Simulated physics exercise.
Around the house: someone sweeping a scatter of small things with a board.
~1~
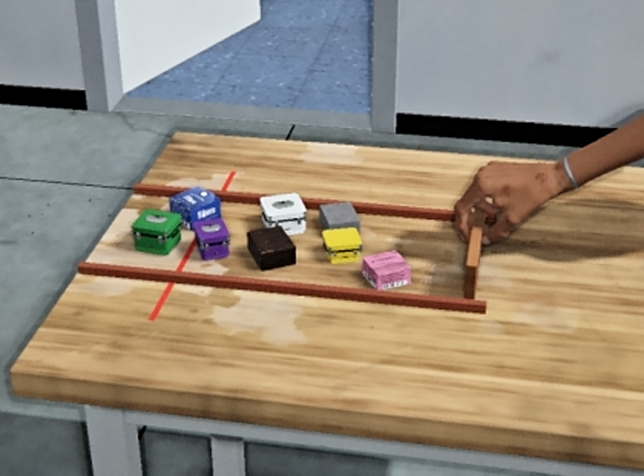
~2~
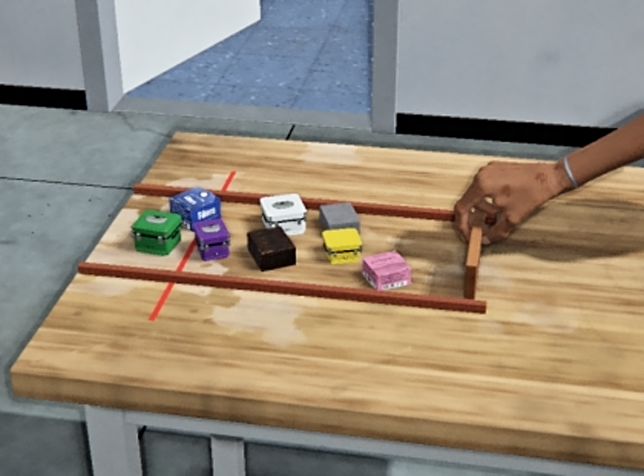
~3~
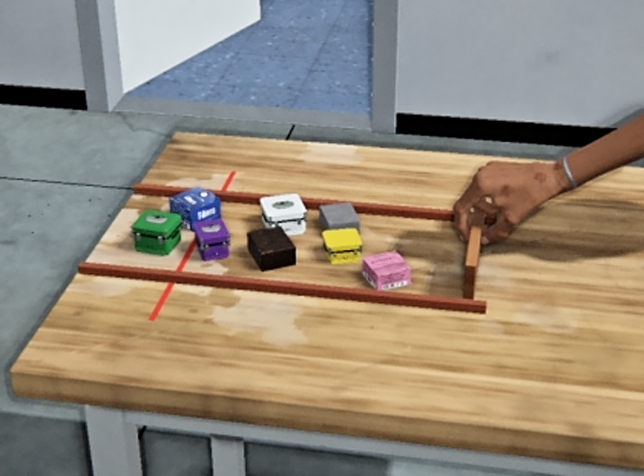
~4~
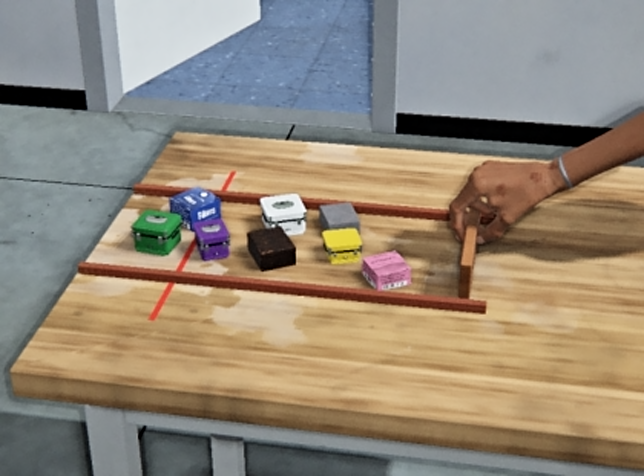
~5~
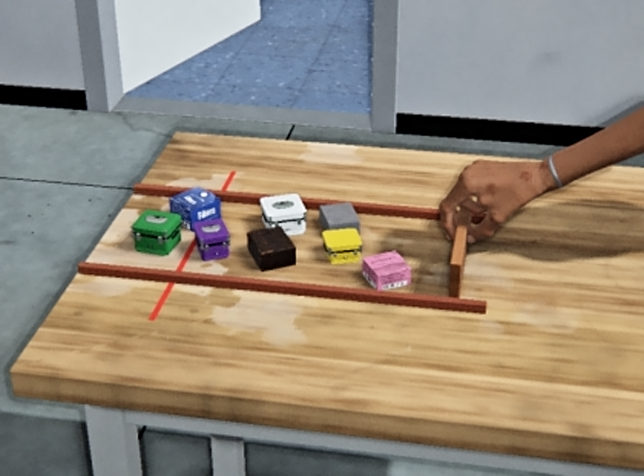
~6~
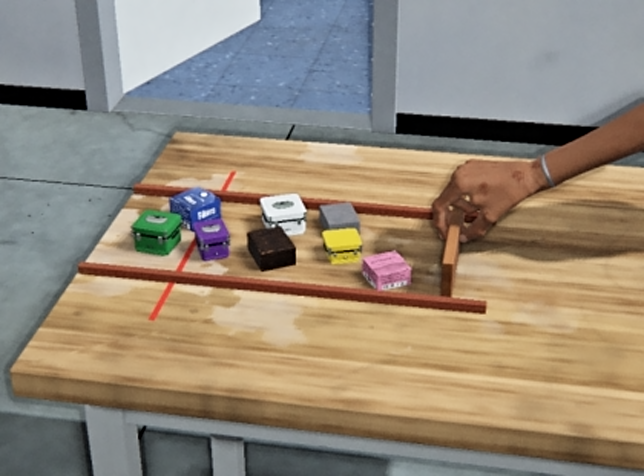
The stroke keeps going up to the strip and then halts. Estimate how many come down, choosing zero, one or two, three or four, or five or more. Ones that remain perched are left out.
The count that comes down is one or two.
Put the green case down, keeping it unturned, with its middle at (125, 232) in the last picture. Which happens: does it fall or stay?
That one drops down.
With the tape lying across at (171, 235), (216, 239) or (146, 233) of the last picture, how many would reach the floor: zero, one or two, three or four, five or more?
In order: Three to four, 1 or 2, five or more.
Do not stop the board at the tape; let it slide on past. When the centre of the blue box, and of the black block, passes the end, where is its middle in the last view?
Middle approx. at (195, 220), then approx. at (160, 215).
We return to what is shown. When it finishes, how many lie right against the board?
In contact: 3.
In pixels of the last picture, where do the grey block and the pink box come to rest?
In the last picture the grey block sits around (196, 205) and the pink box around (167, 251).
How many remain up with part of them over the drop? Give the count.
I'd put it at 2.
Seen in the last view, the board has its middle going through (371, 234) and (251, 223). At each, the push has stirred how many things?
Moved so far: 1, then 8.
Soon after, none off yet; green case at rest near (157, 233); blue box at rest near (195, 209); purple case at rest near (212, 241).
In the end, the number that fall off is one or two; gone, green case.
